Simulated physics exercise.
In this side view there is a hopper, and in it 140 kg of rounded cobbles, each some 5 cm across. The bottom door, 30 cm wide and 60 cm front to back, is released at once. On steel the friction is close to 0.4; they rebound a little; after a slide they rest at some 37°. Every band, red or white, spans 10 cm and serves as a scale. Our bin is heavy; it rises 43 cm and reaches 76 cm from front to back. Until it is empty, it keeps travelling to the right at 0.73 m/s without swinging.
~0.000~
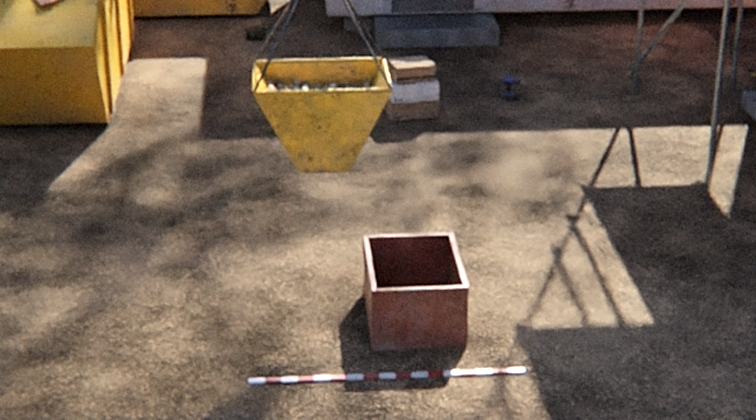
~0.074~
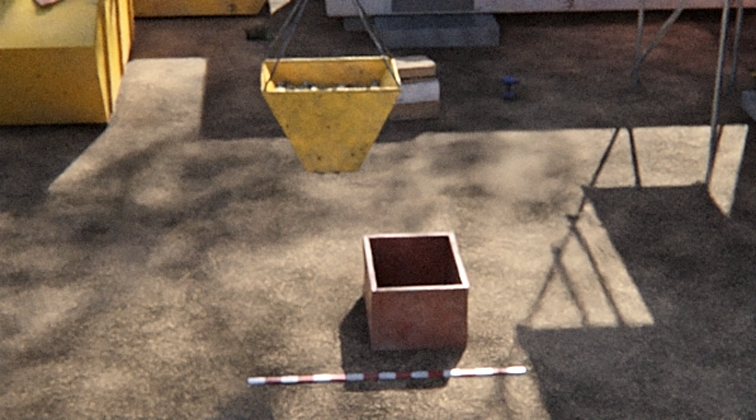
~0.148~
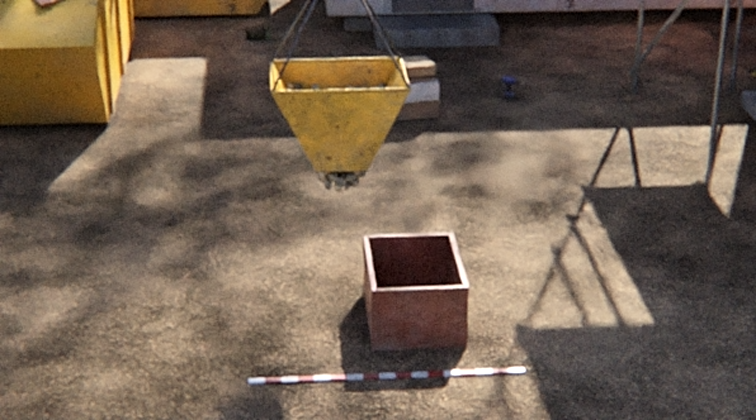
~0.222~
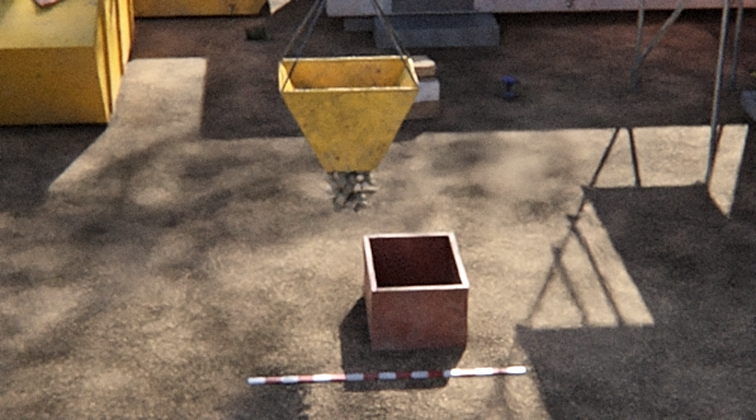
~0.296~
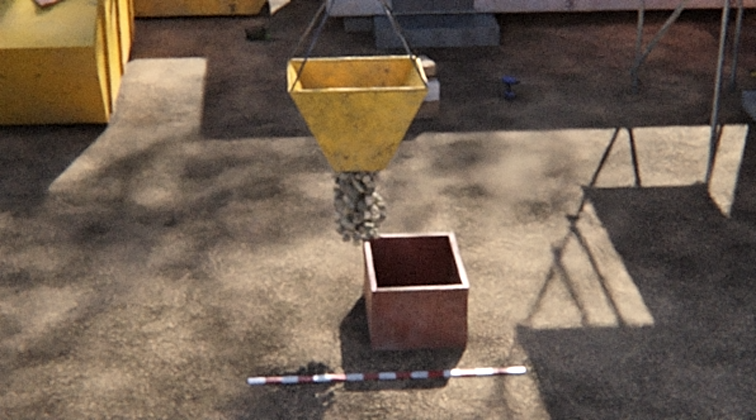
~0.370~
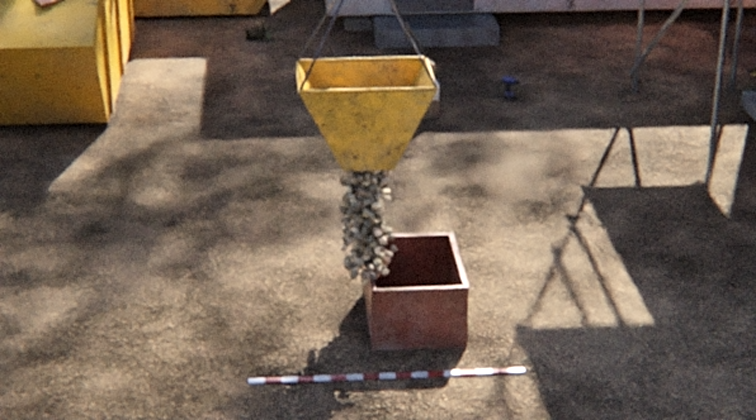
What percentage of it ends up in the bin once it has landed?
About 87 per cent.
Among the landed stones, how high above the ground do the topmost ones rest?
I'd put it at close to 30 cm off the ground.
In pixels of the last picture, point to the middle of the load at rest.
They end up centred close to (411, 301).
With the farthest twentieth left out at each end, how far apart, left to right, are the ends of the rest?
The stretch is roughly 80 cm long.
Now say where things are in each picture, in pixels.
In the first picture, the outlet is at (324, 164); nothing has dropped yet.
In the second picture, the outlet is at (333, 163); 6 % is out.
In the third picture, the outlet is at (342, 163); 15 % is out, the lowest stones still above the rim at (344, 171), 107 cm up.
In the fourth picture, the outlet is at (351, 163); 27 % is out, the lowest stones still above the rim at (354, 195), 90 cm up.
In the fifth picture, the outlet is at (360, 163); 41 % is out, the lowest stones still above the rim at (363, 226), 69 cm up.
In the sixth picture, the outlet is at (369, 162); 57 % is out, the lowest stones still above the rim at (361, 260), 47 cm up.
After 0.7 s, 0 % in the hopper, 13 % falling or lying left of the bin, 87 % falling or lying in the bin; the stones farthest right are at (451, 302).
After 1.1 s, 0 % in the hopper, 13 % falling or lying left of the bin, 87 % falling or lying in the bin; the stones farthest right are at (451, 295).
After 1.7 s, 0 % in the hopper, 13 % falling or lying left of the bin, 87 % falling or lying in the bin; the stones farthest right are at (452, 295).
After 2.6 s, 0 % in the hopper, 13 % falling or lying left of the bin, 87 % falling or lying in the bin; the stones farthest right are at (452, 295).
After 4.5 s, 0 % in the hopper, 13 % left of the bin, 87 % in the bin; the stones farthest right are at (452, 295).
